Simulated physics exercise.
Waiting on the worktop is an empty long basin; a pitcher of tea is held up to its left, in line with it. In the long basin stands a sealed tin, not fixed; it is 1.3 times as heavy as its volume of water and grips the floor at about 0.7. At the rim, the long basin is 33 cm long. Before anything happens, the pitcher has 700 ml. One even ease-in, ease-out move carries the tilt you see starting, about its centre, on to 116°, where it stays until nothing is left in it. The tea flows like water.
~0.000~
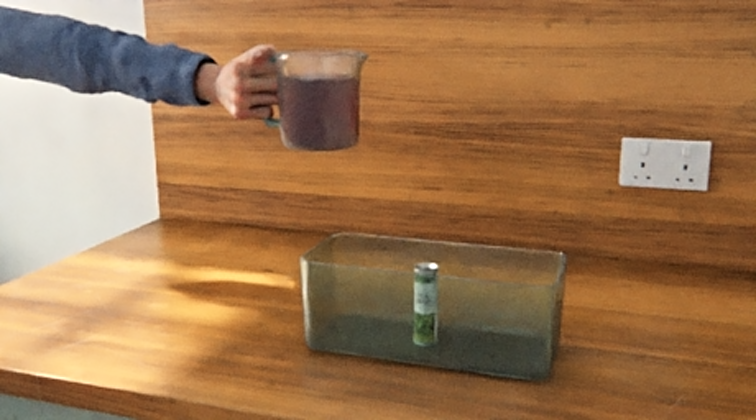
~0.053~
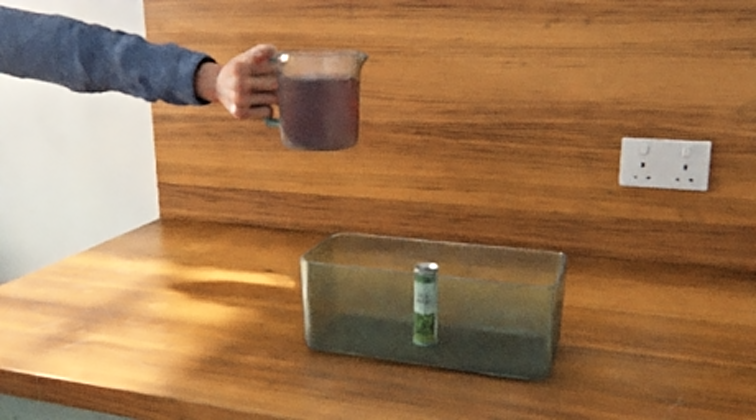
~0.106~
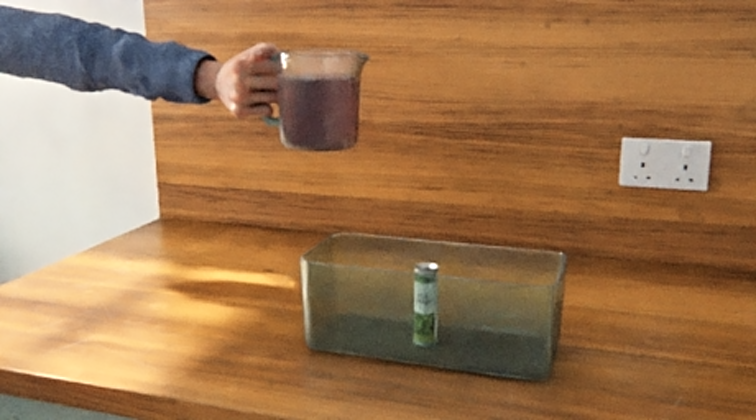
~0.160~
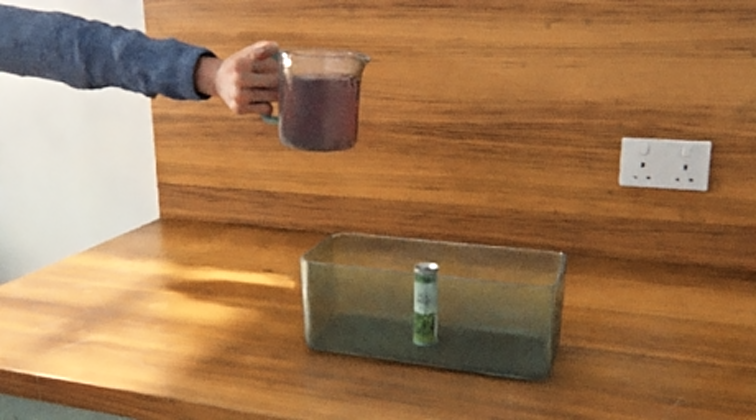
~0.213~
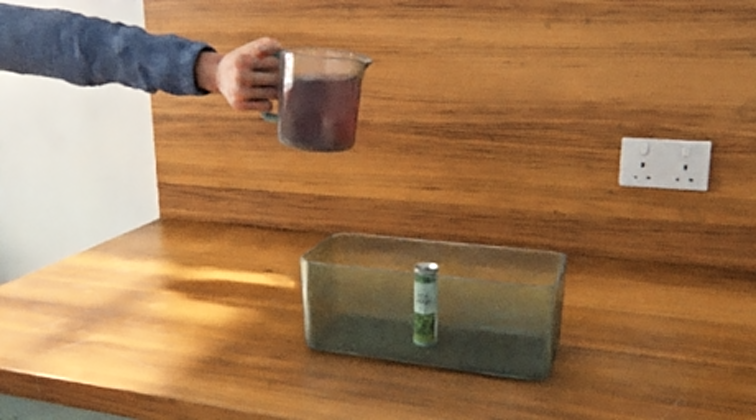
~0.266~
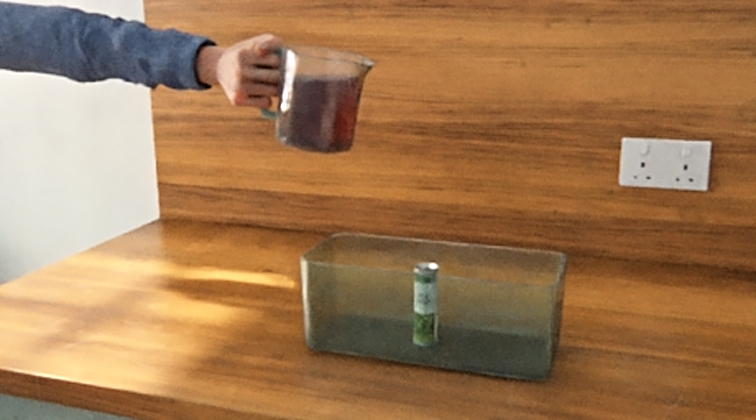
A hand held a clear pitcher of dark tea above a wooden worktop, up and to the left of a long glass basin with a green tin in it, then slowly tilted it slightly rightward.
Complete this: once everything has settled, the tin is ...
Once everything has settled, the tin is standing up.
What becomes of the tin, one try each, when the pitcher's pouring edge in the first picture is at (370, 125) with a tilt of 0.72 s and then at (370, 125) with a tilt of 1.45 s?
Run one: It tumbles. Run two: It tumbles.
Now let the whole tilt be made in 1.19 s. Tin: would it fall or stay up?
Result: Tin still standing.
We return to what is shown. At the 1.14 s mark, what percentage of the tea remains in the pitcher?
24 per cent or thereabouts.
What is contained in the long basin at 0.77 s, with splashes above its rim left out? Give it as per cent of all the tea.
1 %, roughly.
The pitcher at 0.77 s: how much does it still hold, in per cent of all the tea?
Some 88 per cent.
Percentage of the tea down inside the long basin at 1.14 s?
Value: Approx. 50 %.
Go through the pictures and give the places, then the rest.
The first frame shows tilt 0°; pouring edge (367, 55); surface from (285, 76) to (357, 78); the long basin's rim runs from (317, 247) to (562, 271); the tin's top is at (426, 270).
The second frame shows tilt 0°; pouring edge (368, 56); surface from (285, 76) to (357, 78).
The third frame shows tilt 2°; pouring edge (369, 57); surface from (286, 77) to (357, 79).
The fourth frame shows tilt 3°; pouring edge (370, 59); surface from (287, 77) to (358, 79).
The fifth frame shows tilt 6°; pouring edge (372, 61); surface from (287, 77) to (359, 79).
The sixth frame shows tilt 9°; pouring edge (374, 65); surface from (288, 77) to (360, 79).
After 0.77 s the tilt is 64° and 87 per cent is still to pour; the tin stands where it began.
After 1.14 s the tilt is 104° and 23 per cent is still to pour; the tin stands where it began.
After 1.53 s the tilt is 116° and 0 per cent is still to pour; the tin stands where it began.
After 1.95 s the tilt is 116° and 0 per cent is still to pour; the tin stands 1 cm from where it began.
In the end the tin stands 1 cm from where it began.
